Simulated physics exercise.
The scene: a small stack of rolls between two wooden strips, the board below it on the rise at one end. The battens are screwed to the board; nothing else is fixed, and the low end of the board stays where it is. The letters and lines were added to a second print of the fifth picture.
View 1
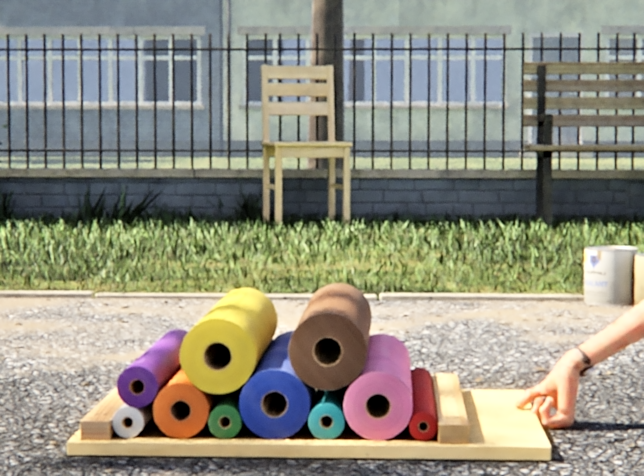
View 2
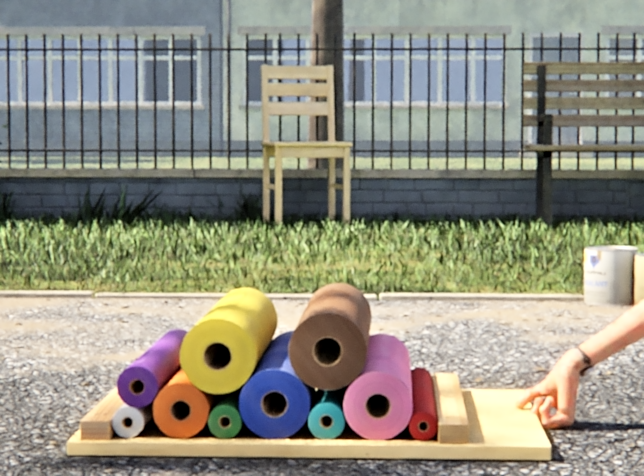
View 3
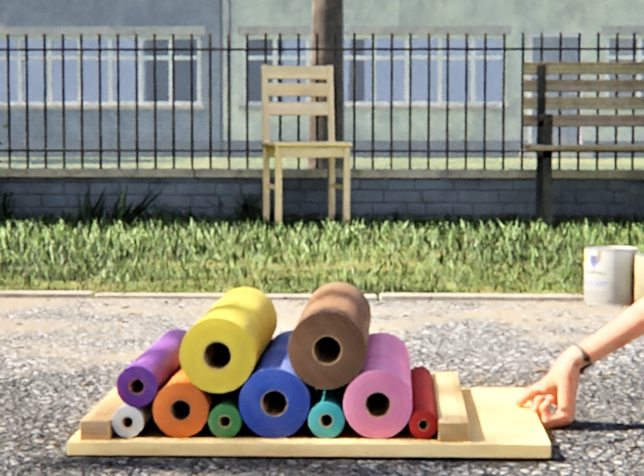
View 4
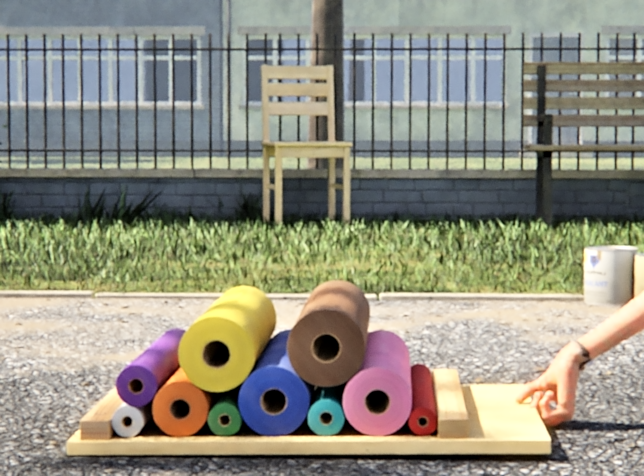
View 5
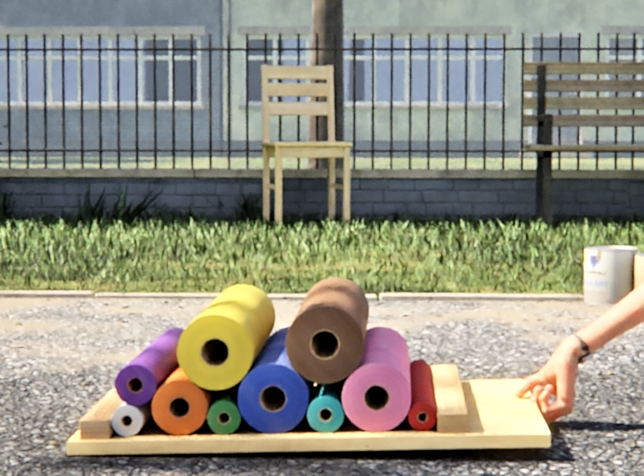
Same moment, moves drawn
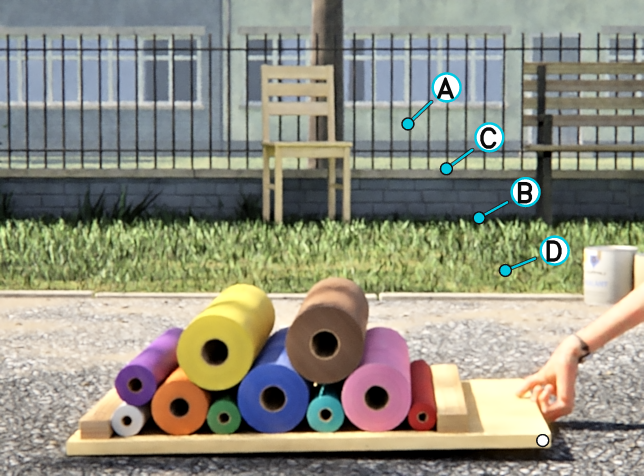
The clip shows colourful rolls stacked between two wooden strips on a board outdoors, a chair and bench behind them. A hand at the board's right end slowly raises that end slightly, and the rolls keep their arrangement.
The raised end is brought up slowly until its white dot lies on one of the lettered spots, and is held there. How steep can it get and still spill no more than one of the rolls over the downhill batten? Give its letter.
At most to B.
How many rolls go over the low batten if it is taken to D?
With D, one.
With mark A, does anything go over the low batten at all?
Yes, at A.
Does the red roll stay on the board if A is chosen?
Yes, with A.
On the marked copy, A at (408, 124); B at (479, 218); C at (446, 169); D at (505, 270); the white dot at (543, 440).
Taking B. A third of the way, board at 17°.
Two thirds of the way, board at 30°.
When it is over, board at 30°, one over the low batten (purple).
As for the rest, A three over the low batten (brown, yellow, purple); C two over the low batten (yellow, purple); D one over the low batten (purple).
